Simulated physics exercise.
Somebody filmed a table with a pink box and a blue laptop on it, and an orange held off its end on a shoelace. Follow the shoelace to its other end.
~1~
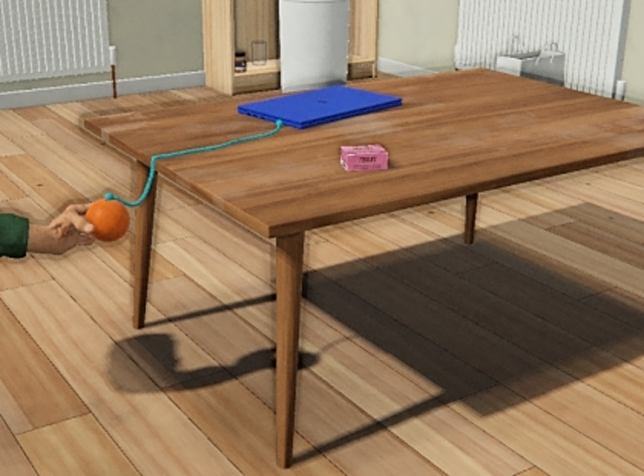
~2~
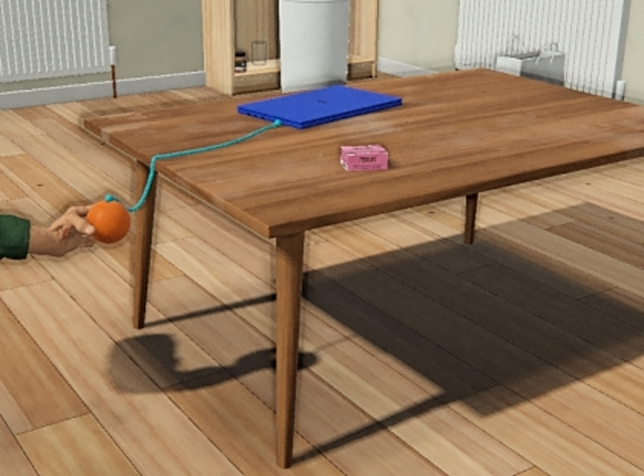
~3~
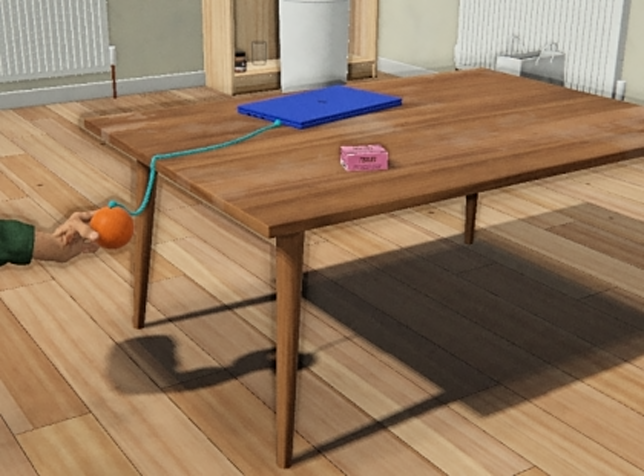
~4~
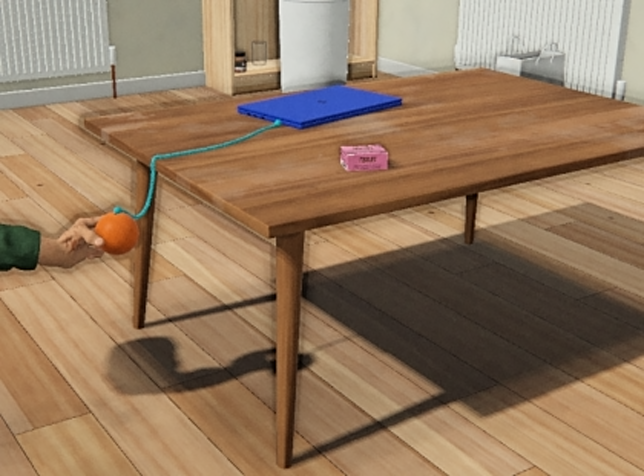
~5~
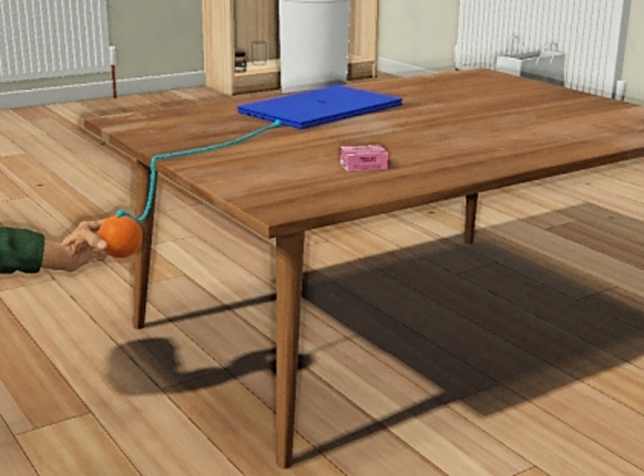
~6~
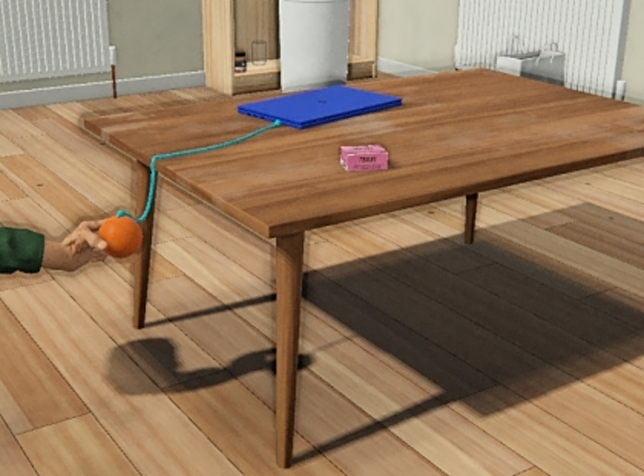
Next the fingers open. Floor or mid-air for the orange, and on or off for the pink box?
The orange ends up dangling; the pink box keeps its place.
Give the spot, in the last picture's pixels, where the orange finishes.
At about (156, 262).
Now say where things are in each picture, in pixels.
In the first frame, orange (108, 220); blue laptop (321, 102); pink box (364, 149).
In the second frame, orange (109, 222).
In the third frame, orange (112, 228).
In the fourth frame, orange (117, 233); shoelace through (246, 138) (197, 151).
In the fifth frame, orange (120, 237); shoelace through (246, 138) (197, 151).
In the sixth frame, orange (120, 237); blue laptop (321, 102); pink box (364, 149); shoelace tied to the laptop, with little slack.
Then, 0.68 s later than the last view, orange above the floor near (170, 253); laptop as before; box as before.
Then, 1.44 s later than the last view, orange above the floor near (186, 246); laptop as before; box as before.
Finally, orange above the floor near (156, 262); laptop as before; box as before. The orange swings from the edge and the pink box stays on top.
